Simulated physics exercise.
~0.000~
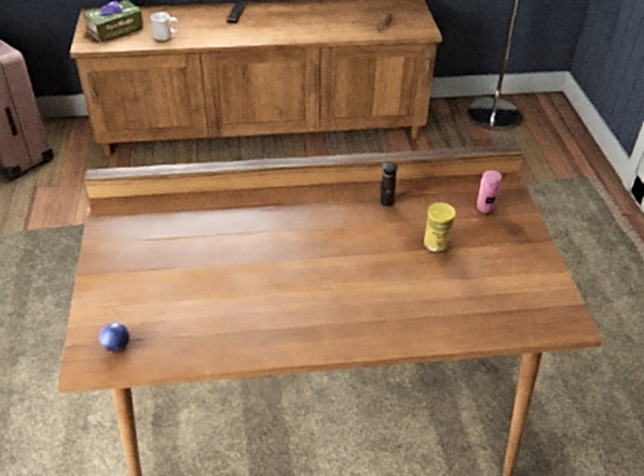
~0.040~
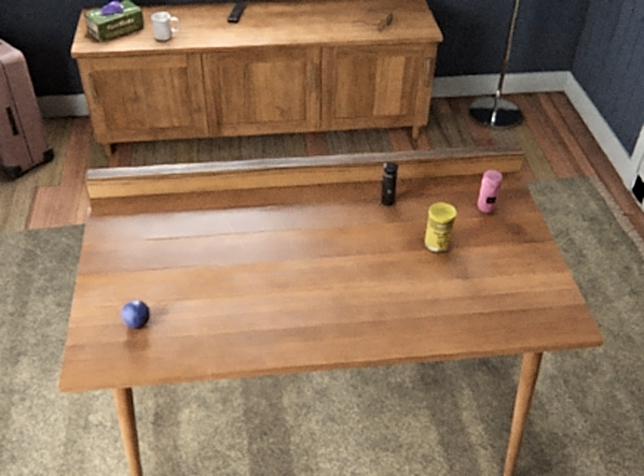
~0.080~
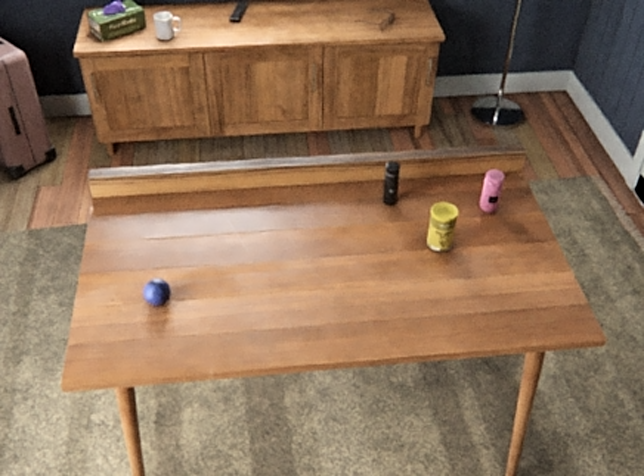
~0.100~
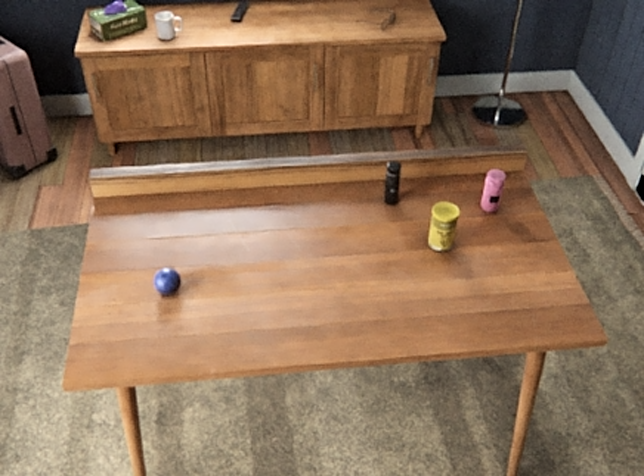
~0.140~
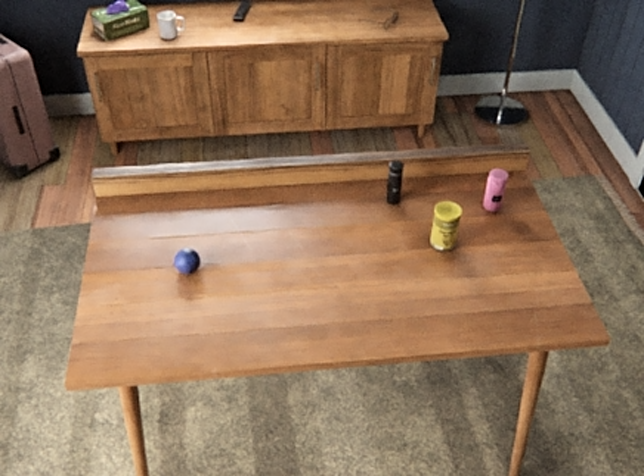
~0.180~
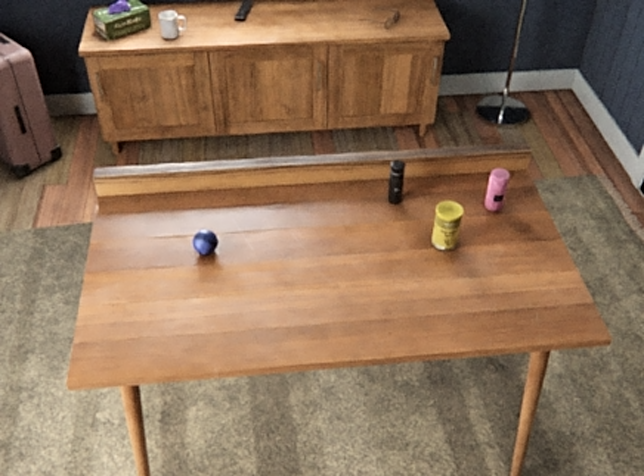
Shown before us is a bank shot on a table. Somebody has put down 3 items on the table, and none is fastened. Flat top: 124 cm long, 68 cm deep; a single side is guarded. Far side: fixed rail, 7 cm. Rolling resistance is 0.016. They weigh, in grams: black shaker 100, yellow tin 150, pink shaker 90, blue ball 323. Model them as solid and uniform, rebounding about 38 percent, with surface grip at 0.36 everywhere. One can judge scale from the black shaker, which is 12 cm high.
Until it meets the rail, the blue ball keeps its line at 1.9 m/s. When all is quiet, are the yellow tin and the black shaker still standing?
As I see it, the yellow tin won't come down, the black shaker won't come down.
After 0.48 s, blue ball near (302, 196).
After 0.98 s, blue ball near (442, 212).
After 1.38 s, blue ball near (551, 224).
After 1.78 s, blue ball near (598, 379).
By the end (2.0 s), all 3 in place, give or take 4 cm. Seen from the same camera at the end, yellow tin near (447, 227), black shaker near (396, 182).
